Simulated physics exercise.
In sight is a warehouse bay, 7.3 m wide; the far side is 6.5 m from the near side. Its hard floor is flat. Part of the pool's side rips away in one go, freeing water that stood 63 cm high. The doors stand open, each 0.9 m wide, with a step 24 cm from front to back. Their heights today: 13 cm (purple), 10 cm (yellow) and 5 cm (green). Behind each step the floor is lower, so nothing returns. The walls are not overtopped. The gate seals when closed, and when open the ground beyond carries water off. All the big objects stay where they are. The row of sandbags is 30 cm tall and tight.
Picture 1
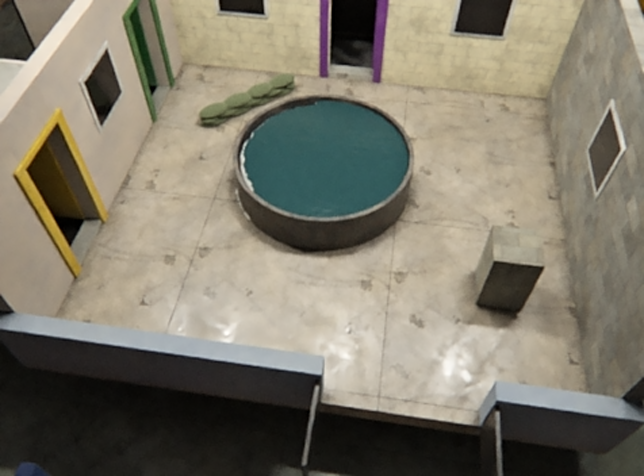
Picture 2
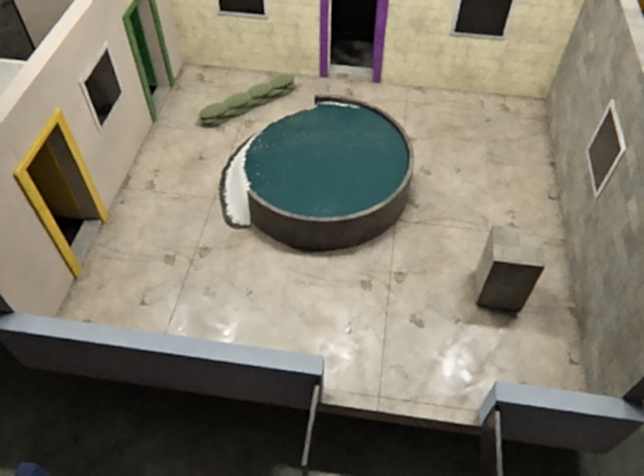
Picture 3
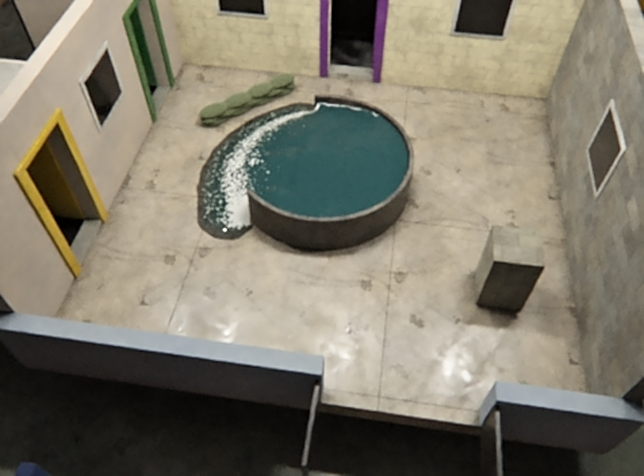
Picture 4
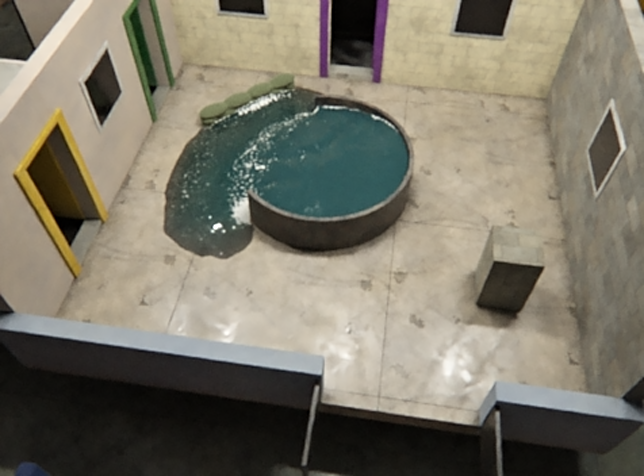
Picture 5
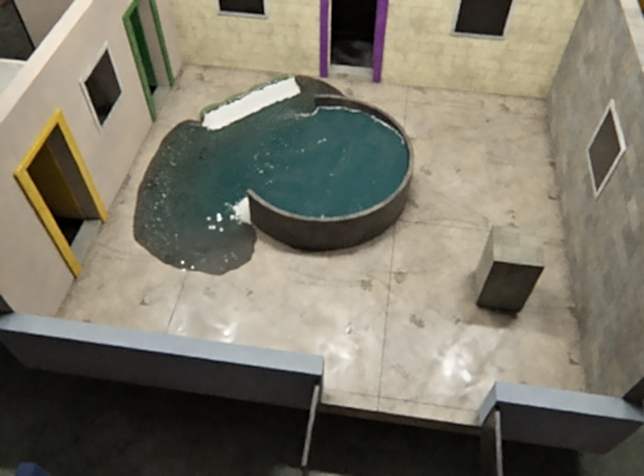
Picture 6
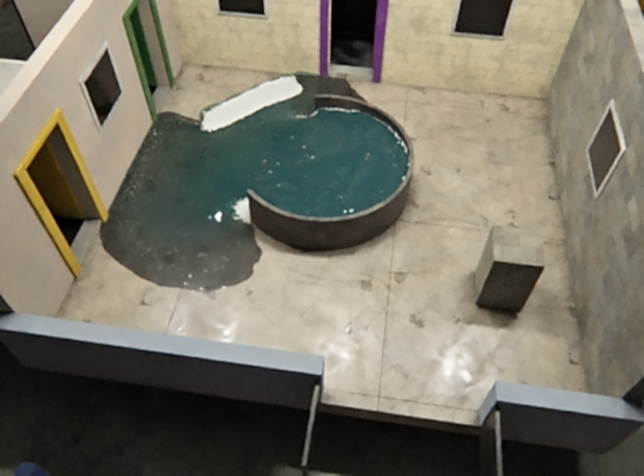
Round pool in a walled room splitting open on its left side, teal water pouring out and spreading across the pale floor.
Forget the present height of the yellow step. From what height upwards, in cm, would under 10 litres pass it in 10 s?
It would have to be roughly 18 cm high.
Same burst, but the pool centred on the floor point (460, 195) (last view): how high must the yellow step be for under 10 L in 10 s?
Then roughly 16 cm.
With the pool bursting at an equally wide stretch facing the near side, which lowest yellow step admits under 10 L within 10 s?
Some 14.0 cm.
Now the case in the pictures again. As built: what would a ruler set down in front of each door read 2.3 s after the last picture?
In cm: Purple 15, yellow 16, green 13.
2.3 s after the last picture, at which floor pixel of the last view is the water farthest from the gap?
At about (542, 98).
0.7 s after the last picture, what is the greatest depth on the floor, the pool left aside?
Roughly 47 cm.
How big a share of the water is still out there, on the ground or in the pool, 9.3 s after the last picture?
Roughly 90 in a hundred.
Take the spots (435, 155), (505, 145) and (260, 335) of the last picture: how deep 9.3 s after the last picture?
Roughly 8, 8 and 7 cm, in turn.
Then, 0.7 s after the last picture water covers 30 % of the floor, deepest (47 cm) near (148, 154); 19 cm at the yellow door, 13 litres in over its 10 cm step.
Then, 2.3 s after the last picture water covers 50 % of the floor, deepest (34 cm) near (43, 344); 16 cm at the yellow door, 59 litres in over its 10 cm step.
Then, 9.3 s after the last picture water covers 100 % of the floor, deepest (14 cm) near (586, 423); 7 cm at the yellow door, 85 litres in over its 10 cm step.
At the yellow door as built, the water peaked near 19 cm, 1.5 s after the last picture.
With a step of 16.5 cm, 17 litres would have come in within the 10 s; with 19.5 cm, 6 litres. So under 10 litres takes about 18 cm.
